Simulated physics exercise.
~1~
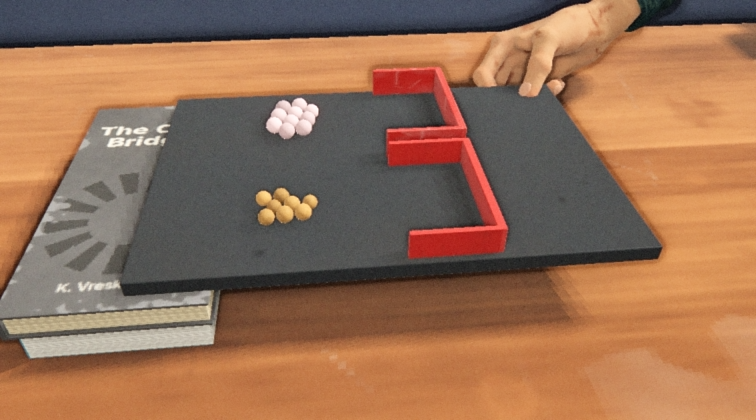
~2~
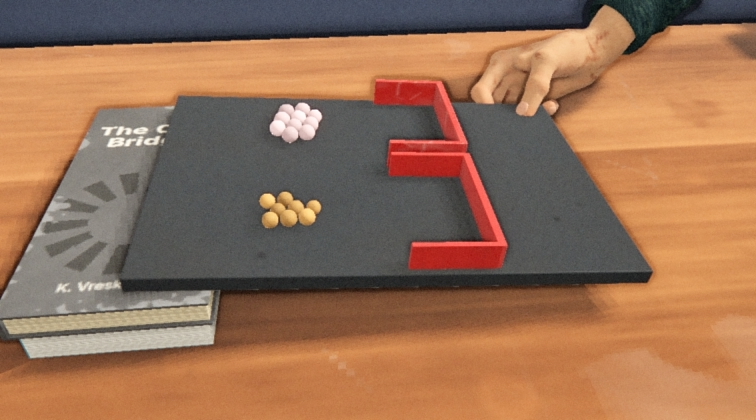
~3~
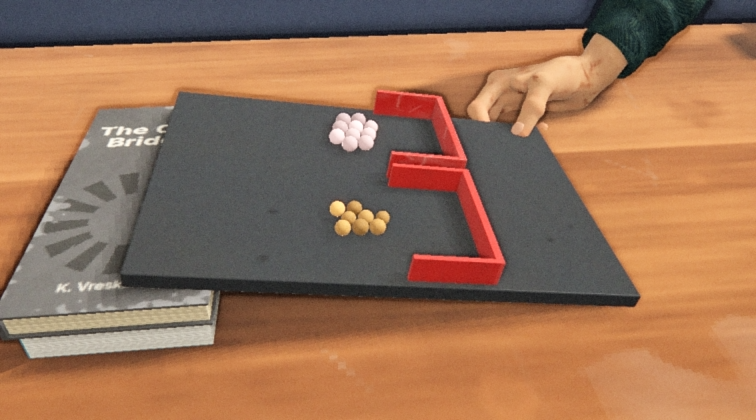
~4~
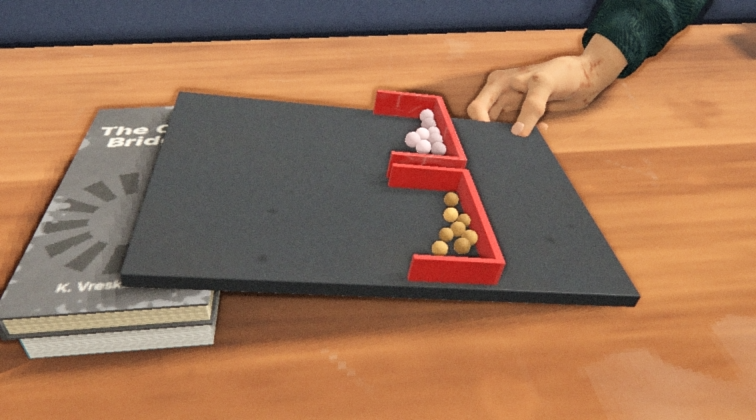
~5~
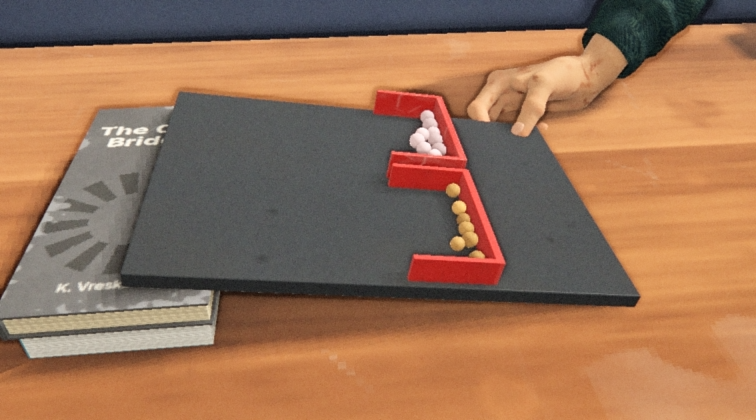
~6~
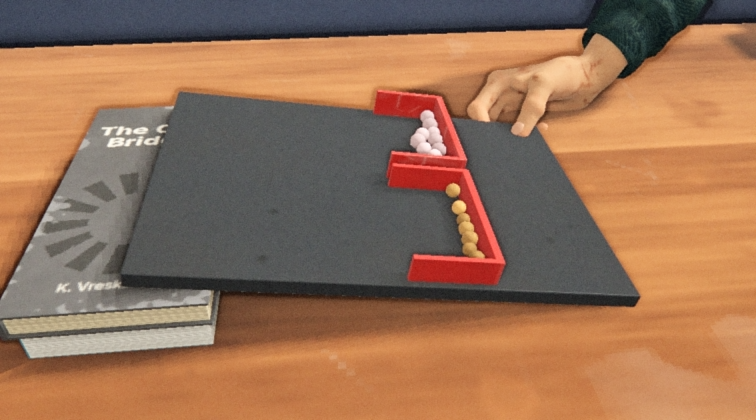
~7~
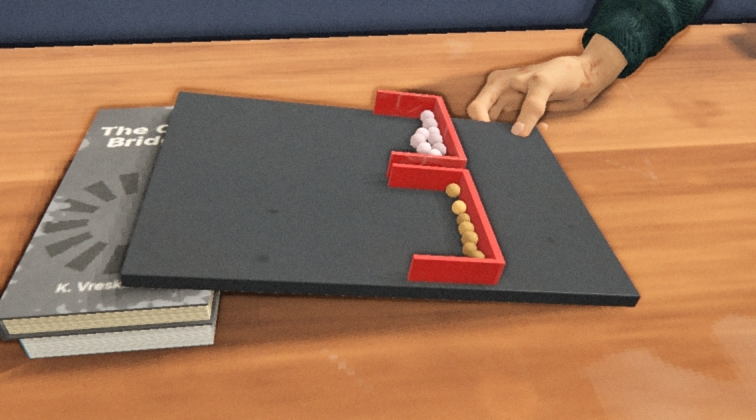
On a wooden counter, a hand lowered the free end of a dark board propped on books, and the heaps of pink and mustard-coloured balls rolled right into their red fences, where both stayed gathered as the board rested at a slant.
